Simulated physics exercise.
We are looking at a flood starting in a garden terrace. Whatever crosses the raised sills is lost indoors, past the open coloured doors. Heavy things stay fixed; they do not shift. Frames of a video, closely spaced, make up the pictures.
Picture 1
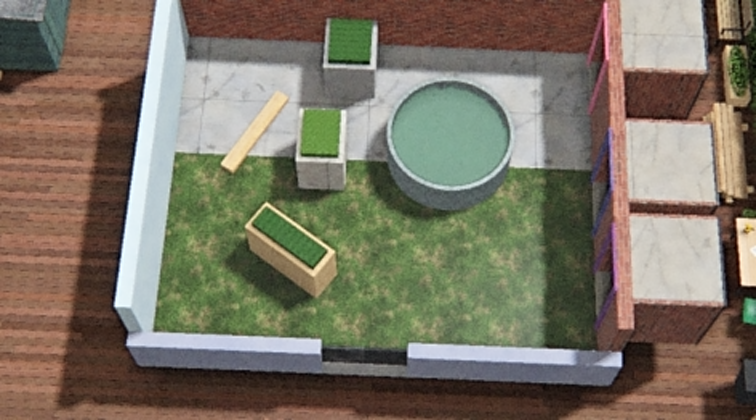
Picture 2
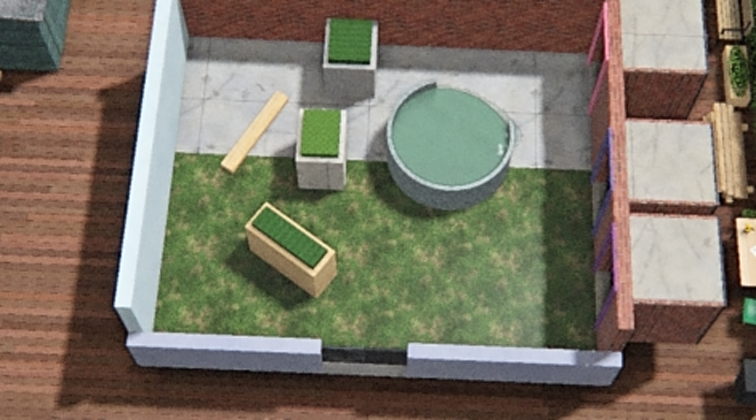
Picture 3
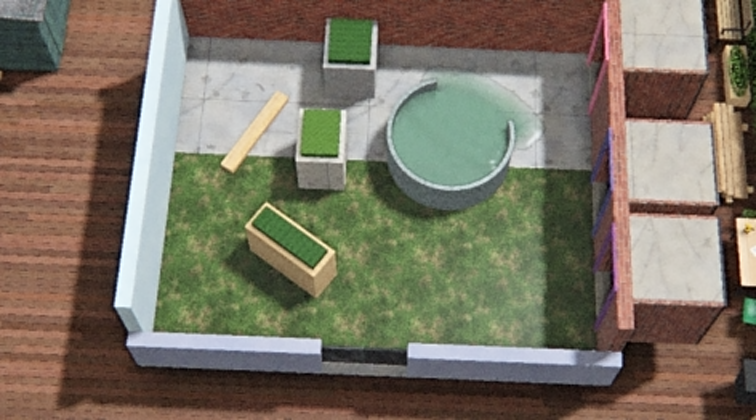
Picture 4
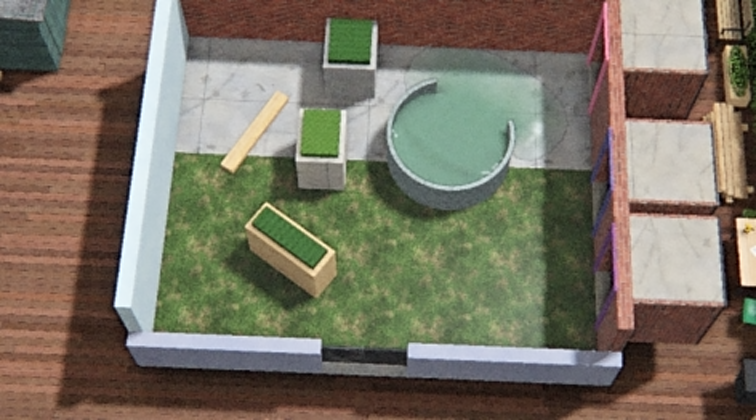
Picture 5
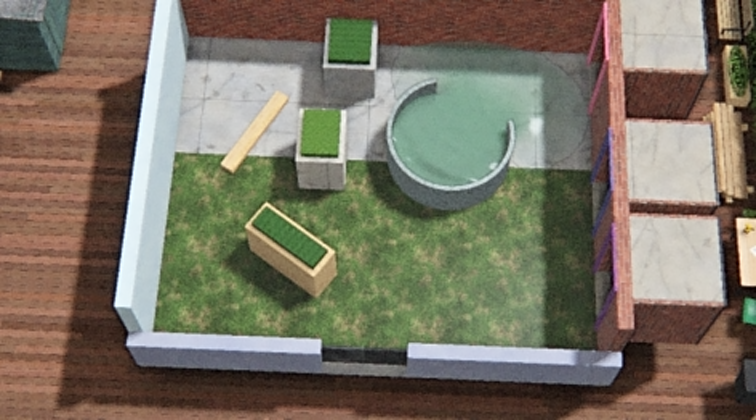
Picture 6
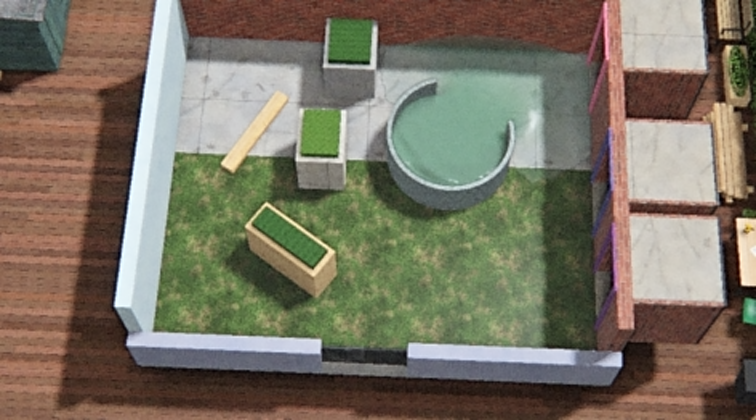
A walled garden terrace held a round tank of still green water, then the tank's far side opened and water poured out, spreading across the pale paving toward the brick wall while the planters stayed put.
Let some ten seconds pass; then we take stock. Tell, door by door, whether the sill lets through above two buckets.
The blue door will allow in no excess; the purple door will allow in no excess; the pink door will allow in an excess.
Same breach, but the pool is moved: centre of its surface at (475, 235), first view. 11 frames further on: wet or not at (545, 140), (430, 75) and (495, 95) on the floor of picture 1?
Result: Inundated; inundated; inundated.
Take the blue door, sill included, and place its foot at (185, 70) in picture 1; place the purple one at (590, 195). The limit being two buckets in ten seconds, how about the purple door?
Looking at it, the purple one doesn't reach that level.
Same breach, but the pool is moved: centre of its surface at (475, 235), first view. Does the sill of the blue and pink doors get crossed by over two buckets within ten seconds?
So, blue surpasses the cutoff, and as for pink, it surpasses the cutoff.
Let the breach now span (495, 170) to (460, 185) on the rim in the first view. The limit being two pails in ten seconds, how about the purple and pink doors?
For the purple door, it overshoots; for the pink door, it sits short of it.
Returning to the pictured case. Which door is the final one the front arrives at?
It's the purple-painted one.
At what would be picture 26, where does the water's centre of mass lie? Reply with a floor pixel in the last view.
Roughly (487, 127) in the last picture.
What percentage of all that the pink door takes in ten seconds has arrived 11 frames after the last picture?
About 55 per cent.
A moment on, water covers 15 % of the floor; the blue door not reached, the purple door not reached, the pink door over two buckets in.
Next, water covers 25 % of the floor; the blue door wet at the sill, nothing in, the purple door not reached, the pink door far over two buckets in.
Then, water covers 40 % of the floor; the blue door wet at the sill, nothing in, the purple door wet at the sill, nothing in, the pink door far over two buckets in.
Later, water covers 70 % of the floor; the blue door wet at the sill, nothing in, the purple door wet at the sill, nothing in, the pink door far over two buckets in.
In the end, water covers 85 % of the floor; the blue door wet at the sill, nothing in, the purple door wet at the sill, nothing in, the pink door far over two buckets in.
